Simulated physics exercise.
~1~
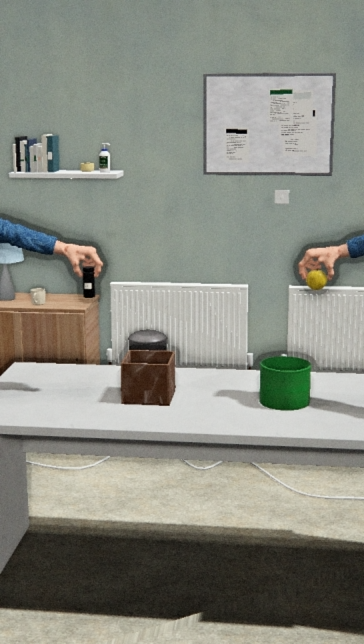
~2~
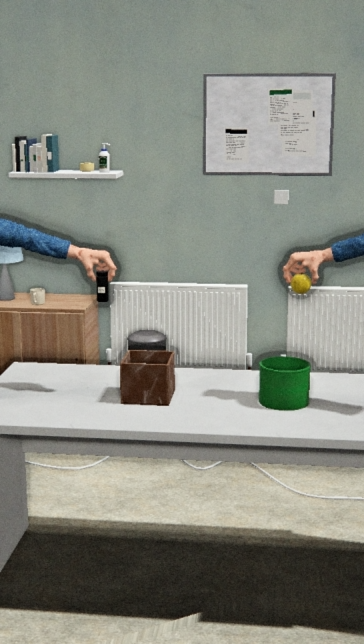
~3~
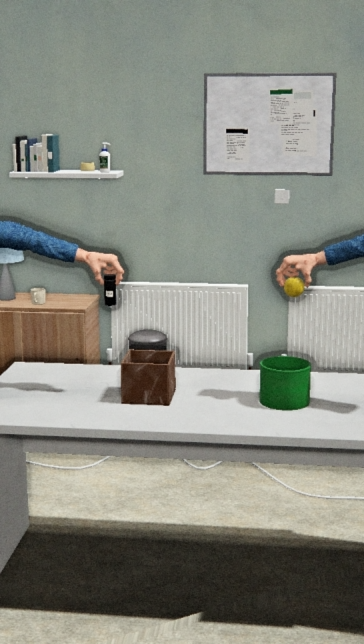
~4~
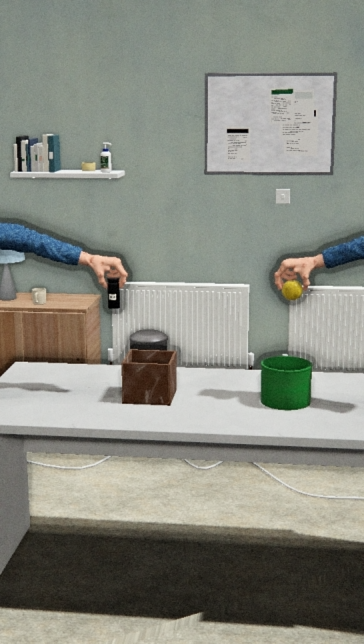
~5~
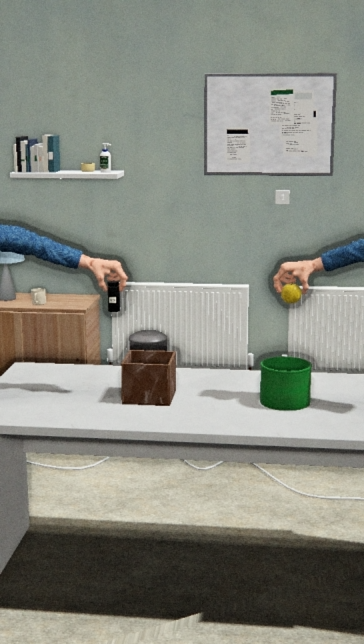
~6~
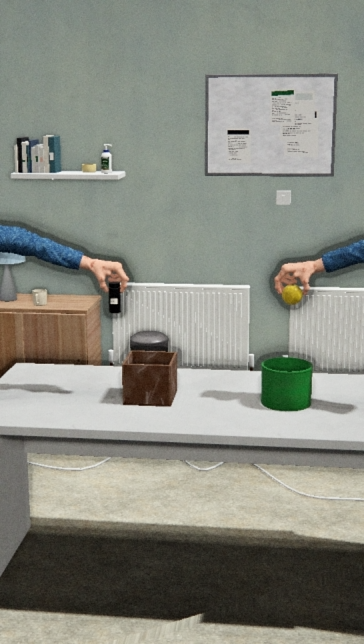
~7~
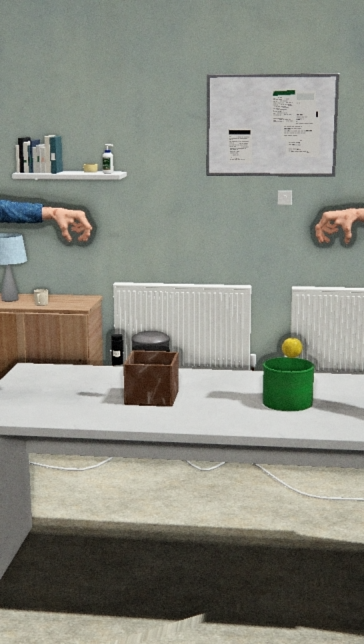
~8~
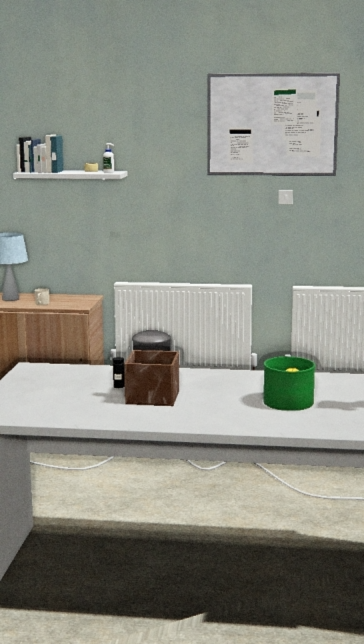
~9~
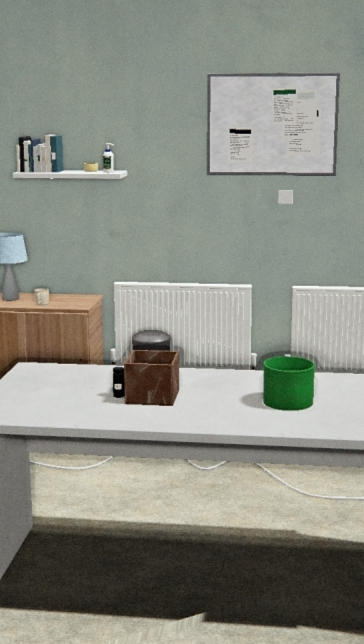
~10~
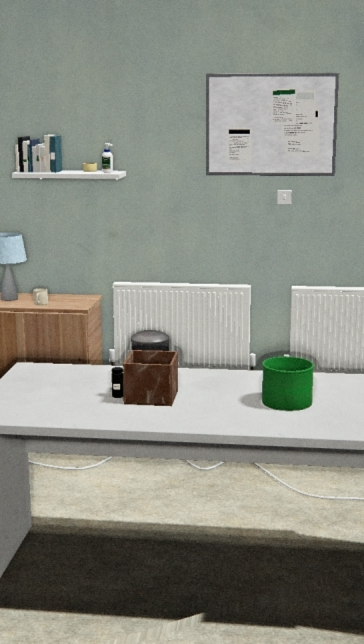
Yellow ball and small black bottle released by two hands above a table, ball dropping into green pot, bottle landing beside brown box.
